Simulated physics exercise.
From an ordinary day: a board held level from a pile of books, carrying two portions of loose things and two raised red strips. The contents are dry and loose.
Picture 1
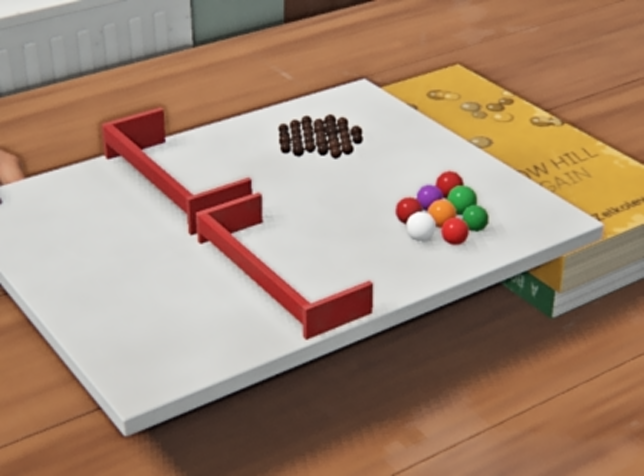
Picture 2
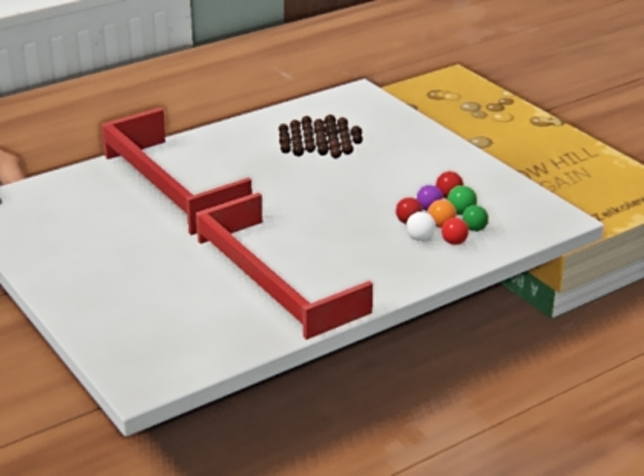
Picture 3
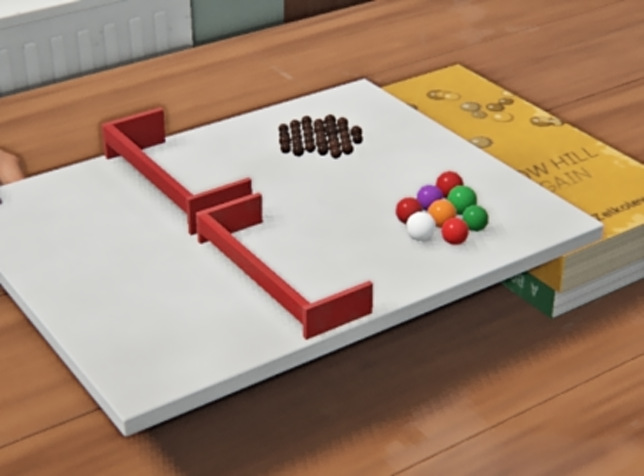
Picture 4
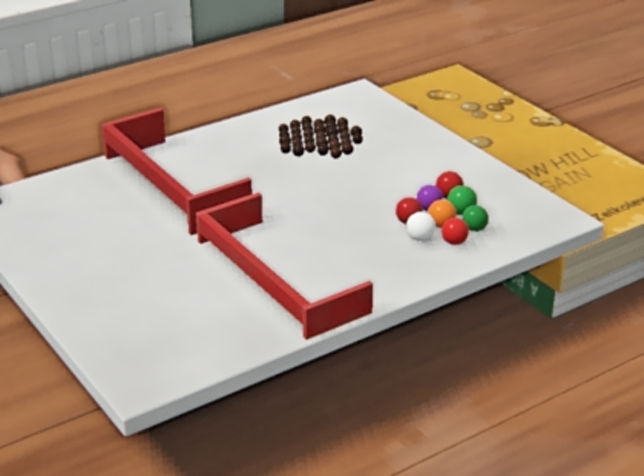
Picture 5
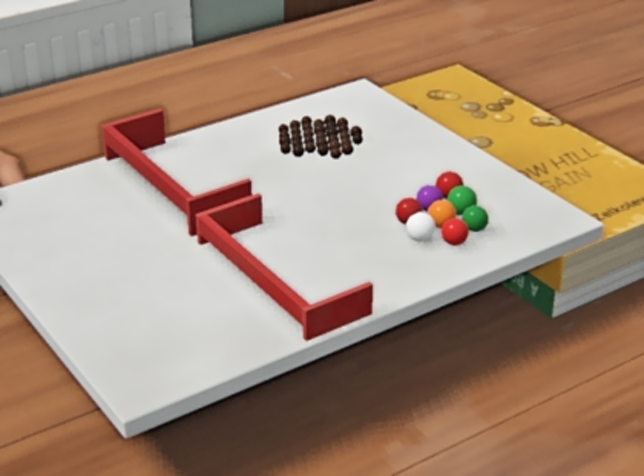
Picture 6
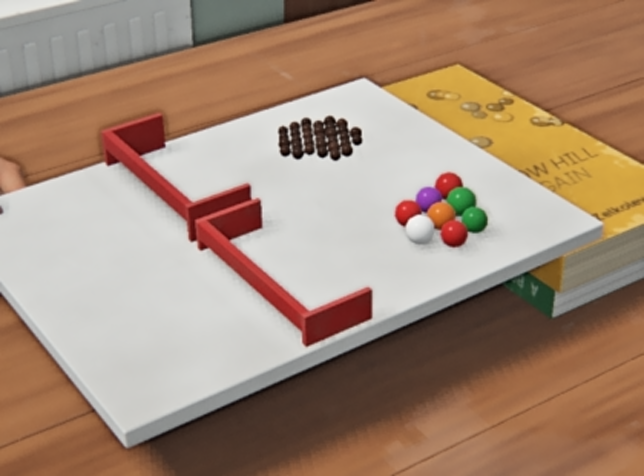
A white board on a wooden table, seen from above at an angle by a still camera, stays almost motionless until its near left end dips very slightly. It rests at the right on a yellow-covered book, with fingertips at the far left edge, two red angled strips across its middle, dark brown balls behind and colourful balls at right. The balls stay in their clusters throughout.
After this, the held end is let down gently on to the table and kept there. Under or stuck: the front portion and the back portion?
Looking at the gates, the front portion fails to pass while the back portion makes it past.
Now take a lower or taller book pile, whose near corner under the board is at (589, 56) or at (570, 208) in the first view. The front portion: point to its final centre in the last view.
(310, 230), then (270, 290).
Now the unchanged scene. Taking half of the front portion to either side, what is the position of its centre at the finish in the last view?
Somewhere around (269, 311) once nothing moves.
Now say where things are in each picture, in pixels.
The first frame shows held end of the board at (133, 412), level; book pile at (503, 165), low, a small part of the board's length; front portion at (442, 214), a few gumballs; back portion at (321, 137), some chocolate balls; front gate at (252, 266), its slot lower than a piece; back gate at (148, 167), its slot higher than a piece.
The second frame shows held end of the board at (133, 412), level; back portion at (321, 137).
The third frame shows held end of the board at (133, 412), level; front portion at (442, 214).
The fourth frame shows held end of the board at (133, 412), level; back portion at (321, 137).
The fifth frame shows held end of the board at (133, 414), level; front portion at (442, 215).
The sixth frame shows held end of the board at (134, 423), down by 1°; book pile at (503, 165); front portion at (441, 216), not moving; back portion at (320, 139), not moving; front gate at (252, 273); back gate at (147, 174).
Then, 0.18 s after the last picture, board sloping at 6°; front portion where it was; back portion where it was.
Then, 0.41 s after the last picture, board sloping at 10°; front portion on its way down; back portion on its way down.
Then, 0.66 s after the last picture, board resting at 11°; front portion has reached its gate; back portion about a quarter past its gate.
By the end, board resting at 11°; front portion gathered behind its gate; back portion all past its gate.
